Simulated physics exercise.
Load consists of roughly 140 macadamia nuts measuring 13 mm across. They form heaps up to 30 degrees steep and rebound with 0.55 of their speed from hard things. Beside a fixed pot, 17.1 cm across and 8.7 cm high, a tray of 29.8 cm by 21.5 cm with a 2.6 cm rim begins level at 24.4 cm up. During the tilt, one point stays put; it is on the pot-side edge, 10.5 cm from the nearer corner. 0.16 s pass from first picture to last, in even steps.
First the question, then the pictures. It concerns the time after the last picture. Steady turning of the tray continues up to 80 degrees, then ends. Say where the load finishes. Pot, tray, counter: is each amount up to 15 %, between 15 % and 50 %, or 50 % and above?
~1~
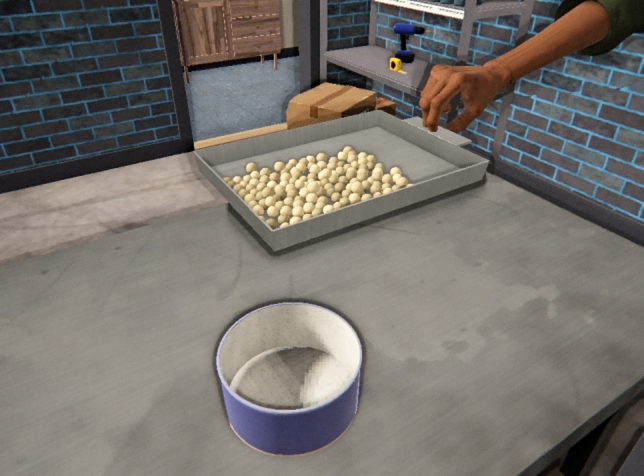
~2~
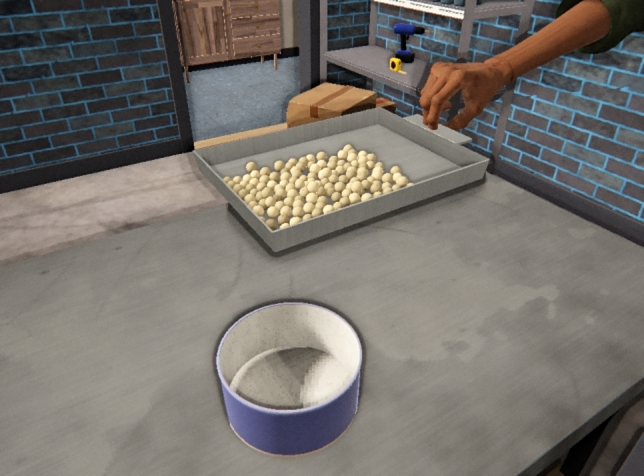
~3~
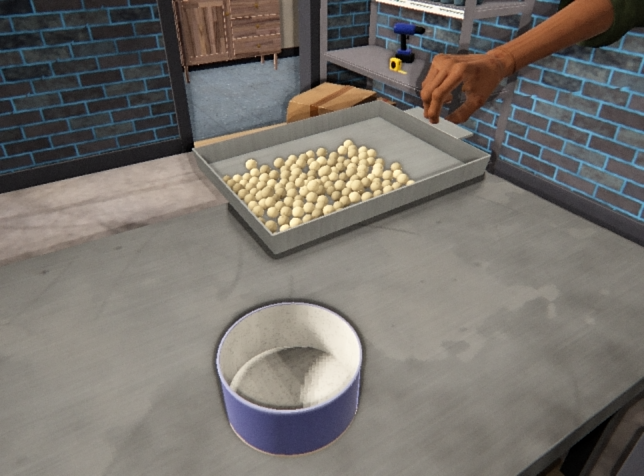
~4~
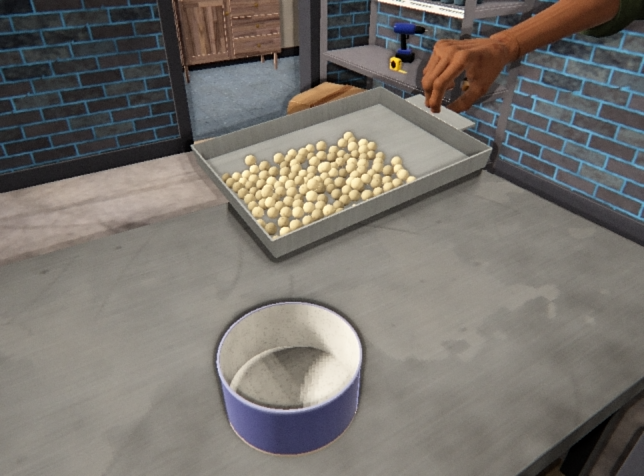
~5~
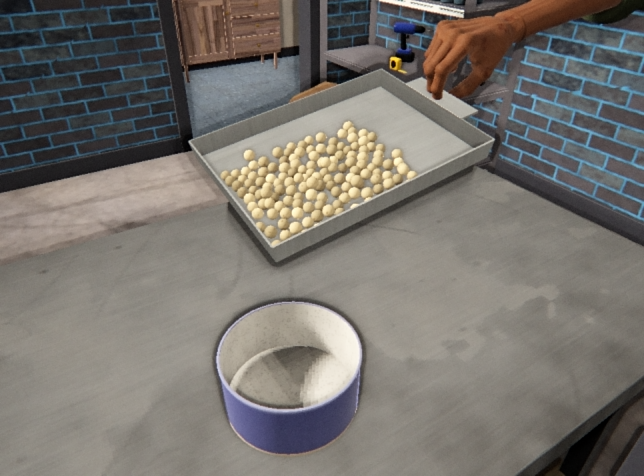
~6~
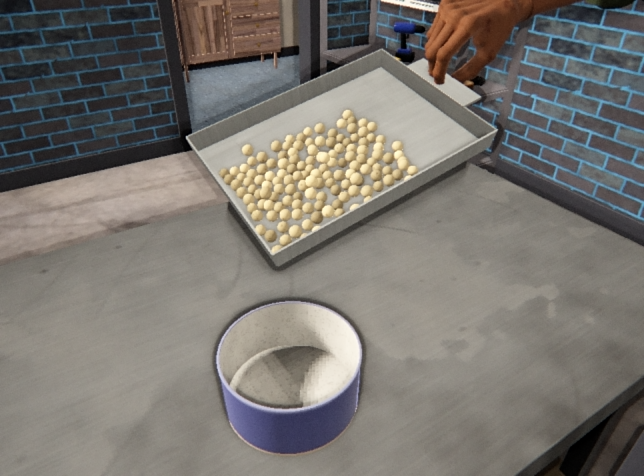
Pot: 50 % and above; tray: Between 15 % and 50 %; counter: Up to 15 %.
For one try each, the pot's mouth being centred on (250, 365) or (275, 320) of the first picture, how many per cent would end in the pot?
In order, about 60 and about 35 per cent.
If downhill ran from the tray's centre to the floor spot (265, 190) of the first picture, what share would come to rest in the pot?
I'd say close to 0 %.
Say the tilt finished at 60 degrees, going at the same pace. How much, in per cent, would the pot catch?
You'd end up with some 5 % in the pot.
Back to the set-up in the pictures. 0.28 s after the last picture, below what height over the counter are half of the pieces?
Height: Around 28 cm.
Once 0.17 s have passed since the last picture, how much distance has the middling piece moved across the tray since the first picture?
I'd say close to 2 centimetres.
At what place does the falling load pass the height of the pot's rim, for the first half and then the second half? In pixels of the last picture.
Roughly (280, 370) to begin with, later roughly (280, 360).
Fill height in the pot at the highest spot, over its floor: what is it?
Roughly 2.5 cm up.
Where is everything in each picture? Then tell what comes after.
Tray tilt 0 degrees, front corners at (274, 229) and (485, 160); middle of the pieces at (318, 187); pot at (290, 350), in the first frame.
Tray tilt 1 degrees, front corners at (274, 230) and (486, 159); middle of the pieces at (318, 186), in the second frame.
Tray tilt 3 degrees, front corners at (274, 233) and (487, 155), lowest corner left front; middle of the pieces at (318, 185), in the third frame.
Tray tilt 7 degrees, front corners at (274, 238) and (489, 148), lowest corner left front; middle of the pieces at (318, 182), in the fourth frame.
Tray tilt 13 degrees, front corners at (273, 244) and (491, 139), lowest corner left front; middle of the pieces at (317, 178), in the fifth frame.
Tray tilt 19 degrees, front corners at (274, 251) and (494, 130), lowest corner left front; middle of the pieces at (316, 175); pot at (290, 349), in the sixth frame.
Then, 0.17 s after the last picture, tilt 52 degrees; the tray holds 100 %, the pot 0 %.
Then, 0.28 s after the last picture, tilt 73 degrees; the tray holds 100 %, the pot 0 %.
Then, 0.52 s after the last picture, tilt 80 degrees; the tray holds 90 %, the pot 10 %.
In the end, pot 60 %, tray 35 %, counter 0 %.
